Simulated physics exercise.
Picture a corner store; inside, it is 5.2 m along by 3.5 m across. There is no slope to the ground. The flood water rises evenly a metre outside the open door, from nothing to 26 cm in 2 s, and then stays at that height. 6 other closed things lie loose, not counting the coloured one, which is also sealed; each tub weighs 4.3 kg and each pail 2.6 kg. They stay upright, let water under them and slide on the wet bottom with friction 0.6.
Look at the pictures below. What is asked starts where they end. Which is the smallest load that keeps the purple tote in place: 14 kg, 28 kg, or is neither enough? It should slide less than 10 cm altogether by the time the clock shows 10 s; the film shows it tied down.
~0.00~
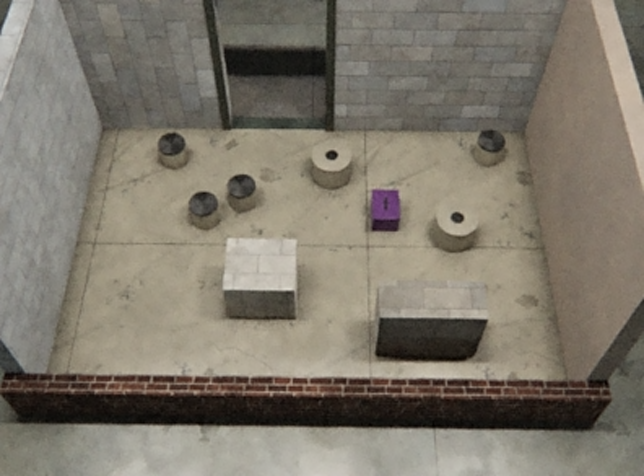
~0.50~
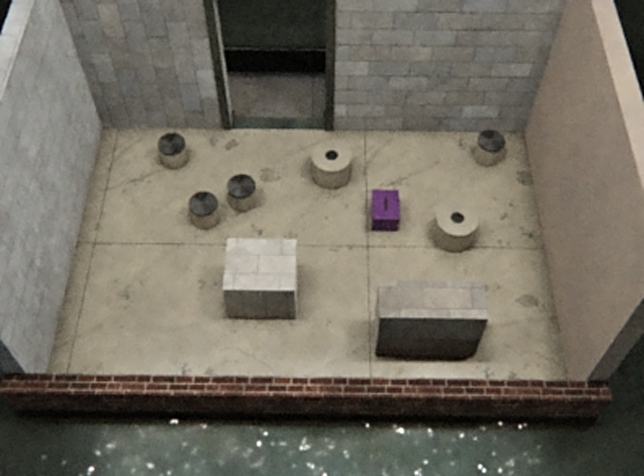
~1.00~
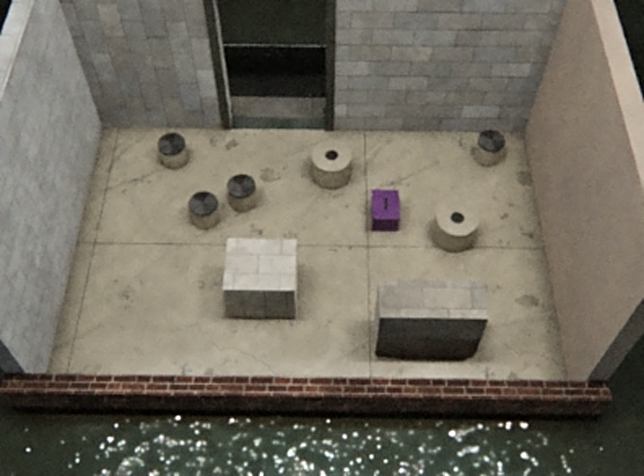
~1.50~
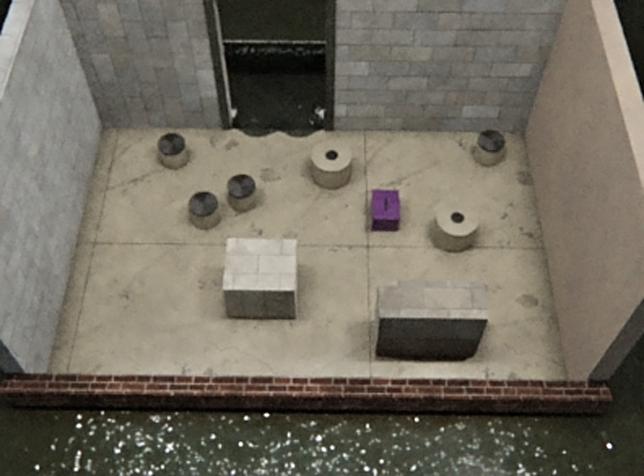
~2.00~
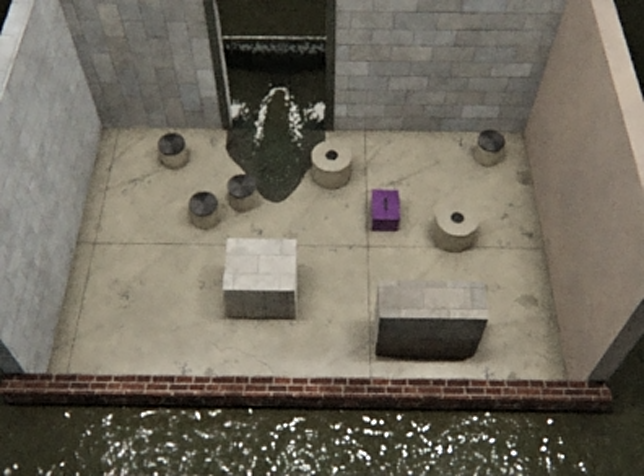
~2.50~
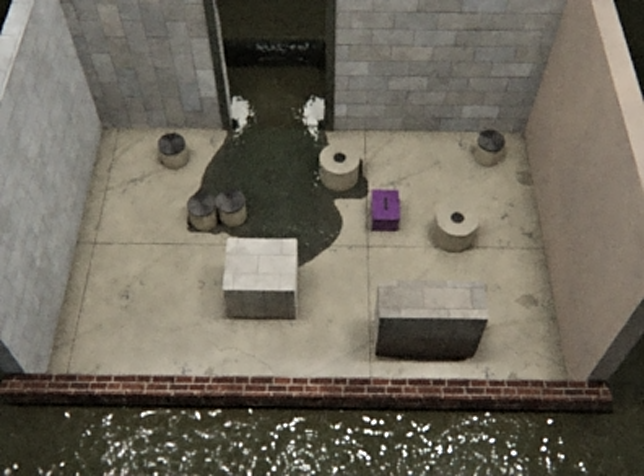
Watching this, the lighter ballast does the job.
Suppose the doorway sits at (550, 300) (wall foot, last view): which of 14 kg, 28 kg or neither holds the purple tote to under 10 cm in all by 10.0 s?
Just the heavy one.
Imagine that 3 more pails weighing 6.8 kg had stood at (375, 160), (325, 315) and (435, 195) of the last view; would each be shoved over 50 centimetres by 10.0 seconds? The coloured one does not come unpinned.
Result, in turn - falls shy; exceeds it; falls shy.
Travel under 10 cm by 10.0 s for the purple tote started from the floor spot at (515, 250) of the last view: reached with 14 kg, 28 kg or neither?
It turns out that the heavier alone succeeds.
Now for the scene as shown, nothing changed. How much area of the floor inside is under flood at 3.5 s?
Somewhere around 8.5 m2, roughly.
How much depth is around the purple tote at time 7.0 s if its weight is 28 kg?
Around 5 cm.
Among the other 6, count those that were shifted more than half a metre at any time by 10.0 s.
My count gives 4.
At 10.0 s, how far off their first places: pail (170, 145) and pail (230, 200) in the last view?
Shifts: 40 cm / 200 cm.
After 3.5 s the purple tote would be 0 cm from its start with 14 kg and 0 cm from its start with 28 kg; 5 cm of water round it then.
After 4.5 s the purple tote would be 0 cm from its start with 14 kg and 0 cm from its start with 28 kg; 4 cm of water round it then.
After 7.0 s the purple tote would be 0 cm from its start with 14 kg and 0 cm from its start with 28 kg; 5 cm of water round it then.
After 10.0 s the purple tote would be 0 cm from its start with 14 kg and 0 cm from its start with 28 kg; 5 cm of water round it then.
